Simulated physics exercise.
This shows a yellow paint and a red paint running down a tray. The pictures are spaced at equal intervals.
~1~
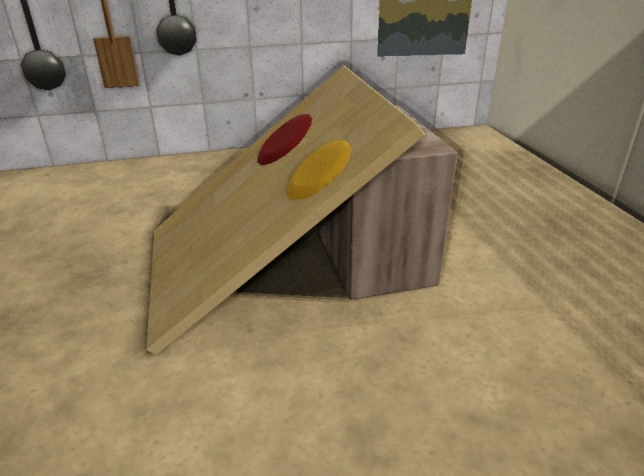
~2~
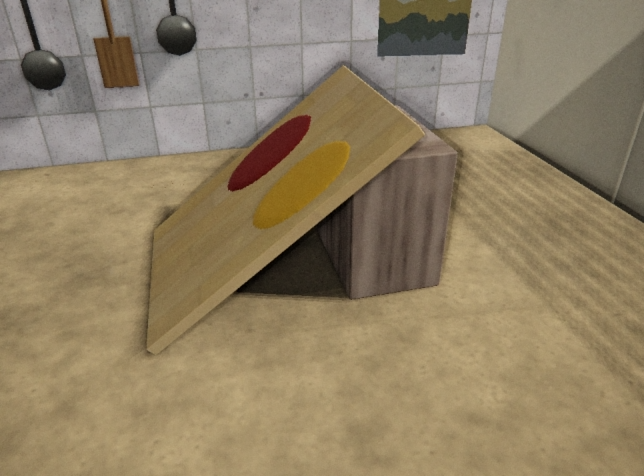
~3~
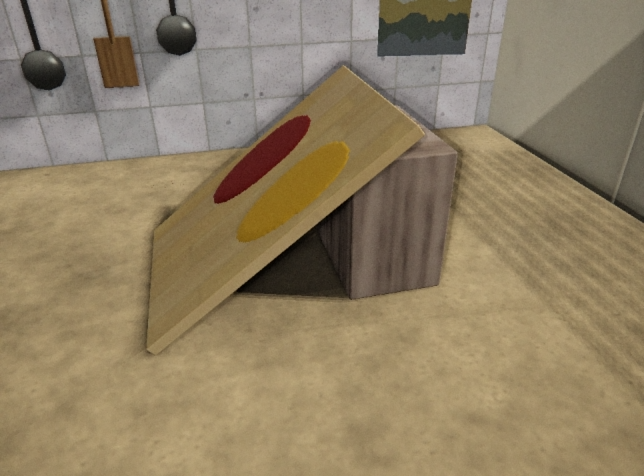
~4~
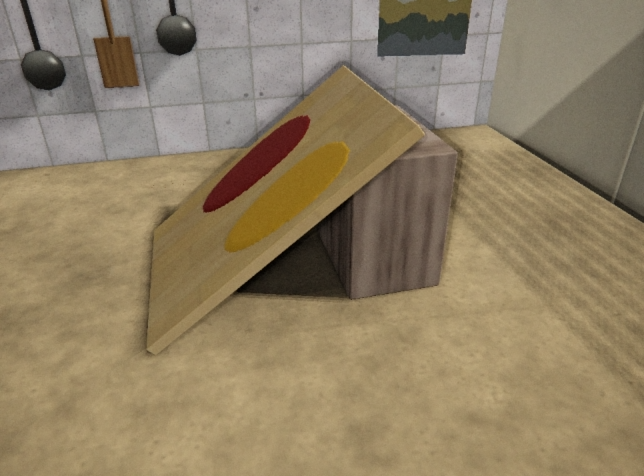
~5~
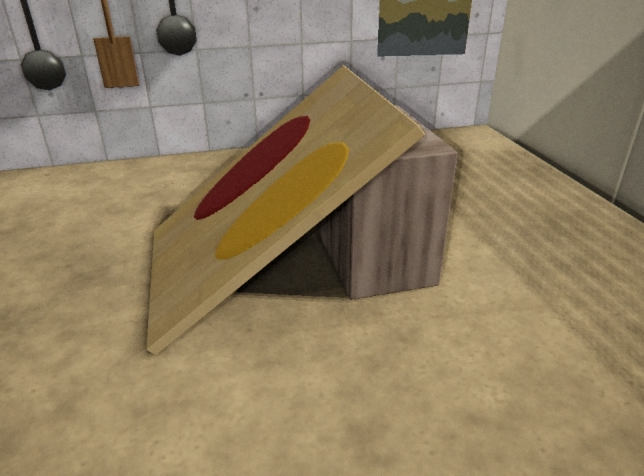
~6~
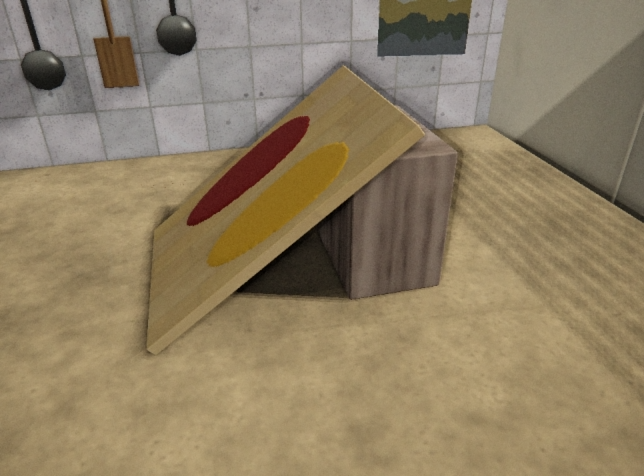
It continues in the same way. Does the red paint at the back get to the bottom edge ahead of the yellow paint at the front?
The winner is going to be the one that isn't up forward.
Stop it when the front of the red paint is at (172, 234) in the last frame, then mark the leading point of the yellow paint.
(191, 274), approximately.
A moment on, the yellow paint is three quarters of the way down; the red paint is close to the edge.
Further on, the yellow paint is close to the edge; the red paint is close to the edge.
When it is over, the yellow paint is close to the edge; the red paint is at the low edge.
